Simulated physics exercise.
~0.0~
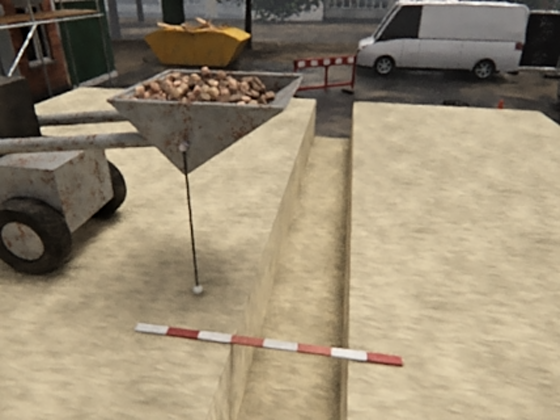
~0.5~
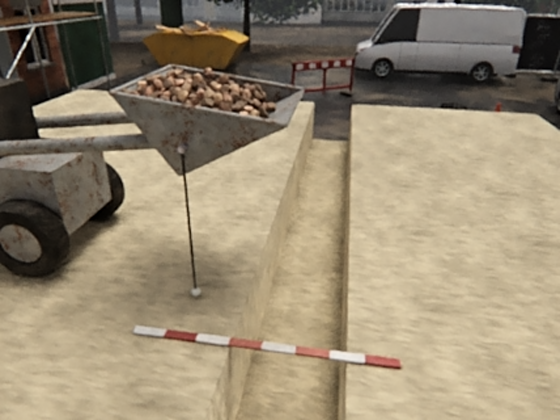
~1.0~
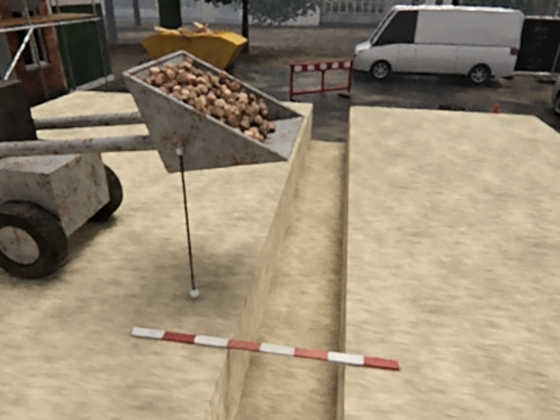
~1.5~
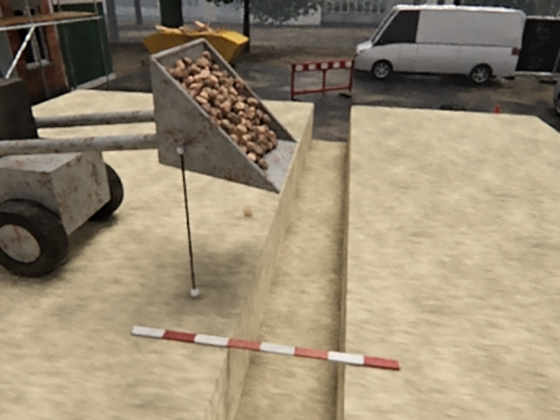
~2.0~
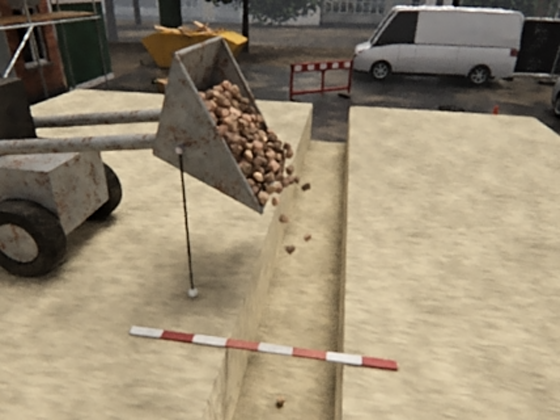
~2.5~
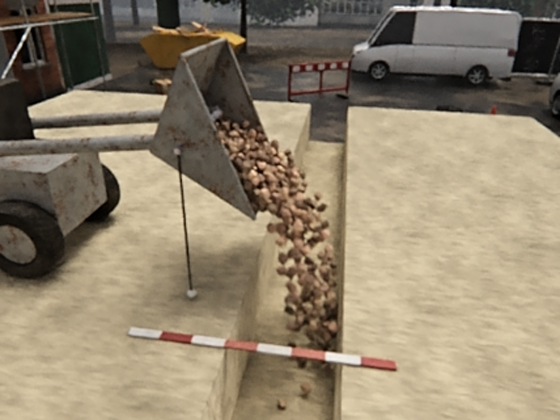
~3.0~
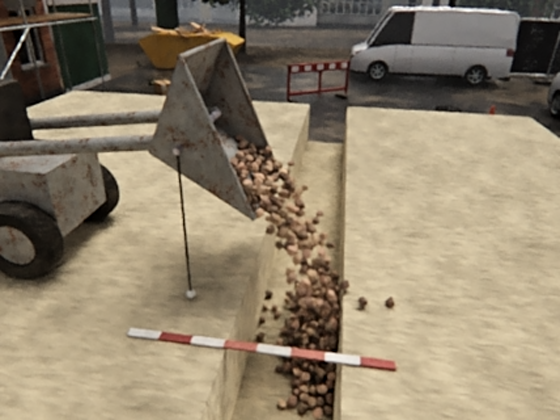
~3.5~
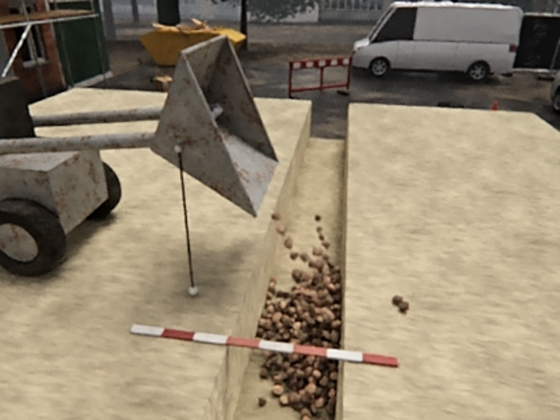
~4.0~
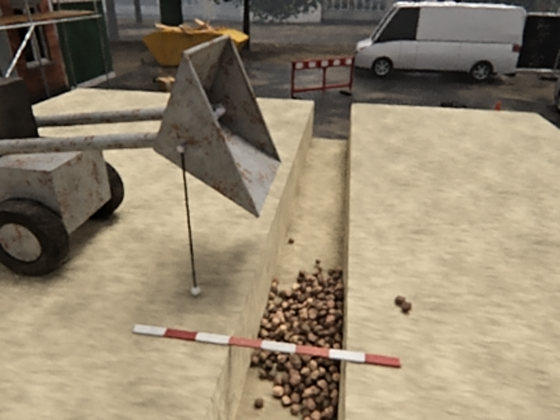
At first, a small loader on the left holds a rusty grey bucket full of brownish stones beside a trench, with a white van, a yellow skip and a red and white barrier behind. The bucket tips forward to the right, and the stones slide toward its lower edge. A few drop into the trench, then the rest pour out in a thick stream while the tilted bucket stops turning. A couple of stones land on the ground to the right of the trench. Finally the bucket is empty and still tilted, and nearly all the stones lie heaped in the trench near the striped pole.
